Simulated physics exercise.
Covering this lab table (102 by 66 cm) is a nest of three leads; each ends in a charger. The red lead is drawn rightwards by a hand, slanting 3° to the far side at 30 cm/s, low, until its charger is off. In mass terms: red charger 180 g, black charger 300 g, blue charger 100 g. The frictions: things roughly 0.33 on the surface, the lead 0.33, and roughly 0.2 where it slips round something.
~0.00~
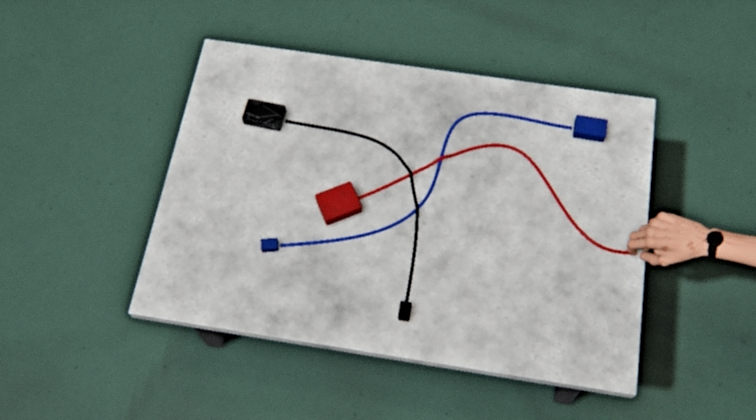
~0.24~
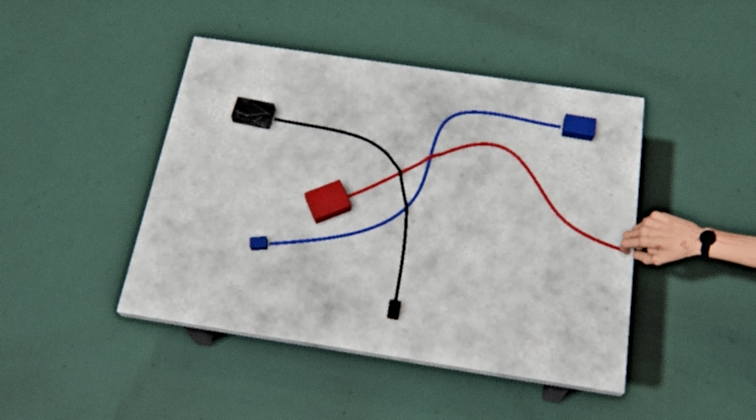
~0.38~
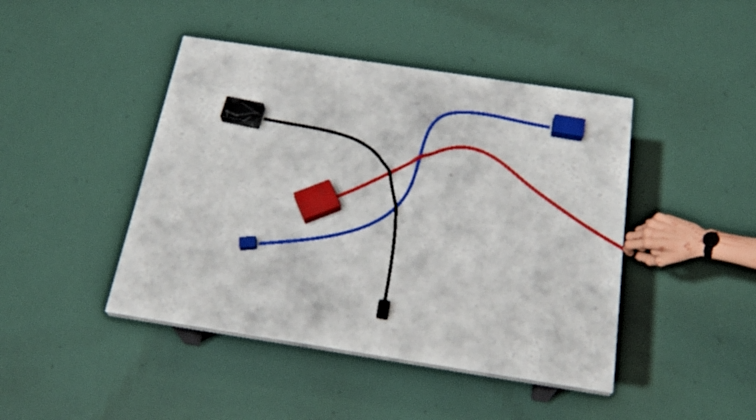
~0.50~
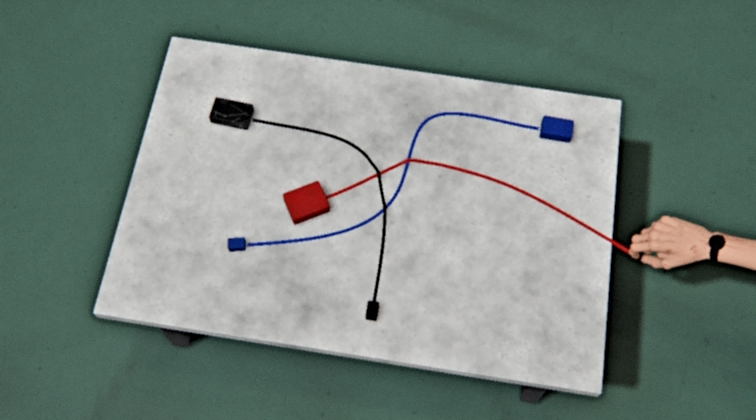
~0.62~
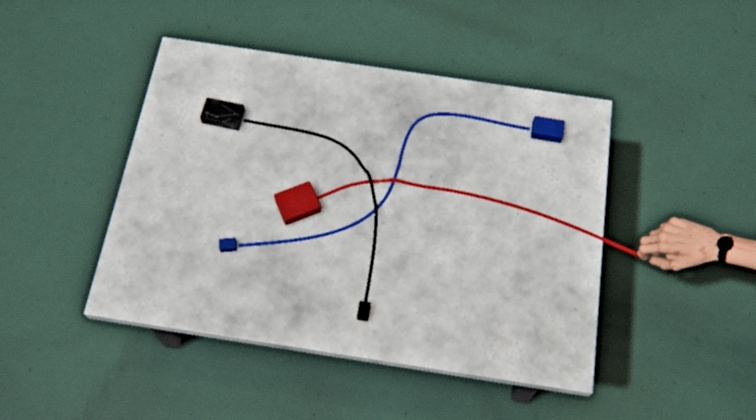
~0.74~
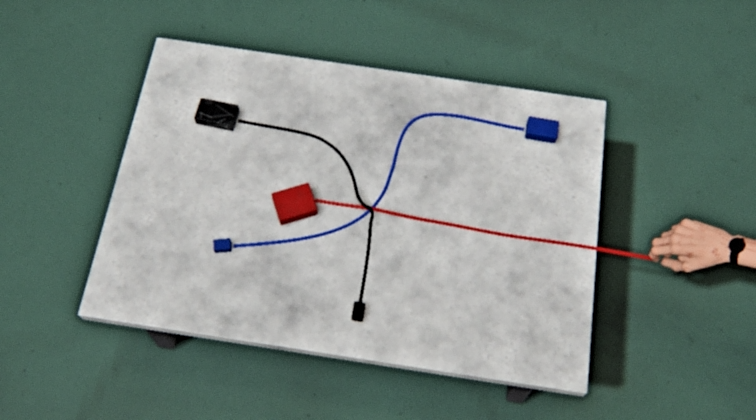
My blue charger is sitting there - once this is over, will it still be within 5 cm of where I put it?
Yes. The charger stays home.
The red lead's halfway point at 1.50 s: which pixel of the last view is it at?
About (591, 241).
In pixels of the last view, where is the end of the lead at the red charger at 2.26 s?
Roughly at pixel (533, 227).
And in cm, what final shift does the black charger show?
Black charger 0 cm.
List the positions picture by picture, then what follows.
The first picture shows blue charger (591, 125); crossings (407, 169) black over red, (416, 208) black over blue, (444, 151) red over blue; red lead runs through (558, 200) (516, 150) (452, 156) (393, 183); grip (636, 253).
In the second picture, red lead runs through (505, 149) (382, 182); grip (630, 253).
In the third picture, red lead runs through (494, 158) (372, 182); grip (633, 254).
In the fourth picture, red lead runs through (488, 178) (361, 183); grip (639, 257).
In the fifth picture, red lead runs through (486, 198) (353, 185); grip (647, 258).
The sixth picture shows blue charger (543, 127); red lead runs through (558, 243) (489, 232) (420, 219) (353, 206); grip (659, 260).
After 1.5 s, the red lead's tail end at (424, 213); red charger 24 cm off its start, black plug 11 cm off its start, blue plug 3 cm off its start.
After 2.3 s, the red lead's tail end at (533, 227); red charger 46 cm off its start, black plug 42 cm off its start, blue plug 3 cm off its start.
After 3.0 s, the red lead has left the top; red charger over the edge, black plug 42 cm off its start at (522, 200), blue plug 3 cm off its start at (235, 242).
After 3.8 s, the red lead has left the top; red charger over the edge, black plug 42 cm off its start, blue plug 3 cm off its start.
After 4.3 s, the red lead has left the top; blue charger 0 cm off its start at (543, 127), red charger over the edge, black plug 42 cm off its start at (522, 200), blue plug 3 cm off its start at (235, 242).
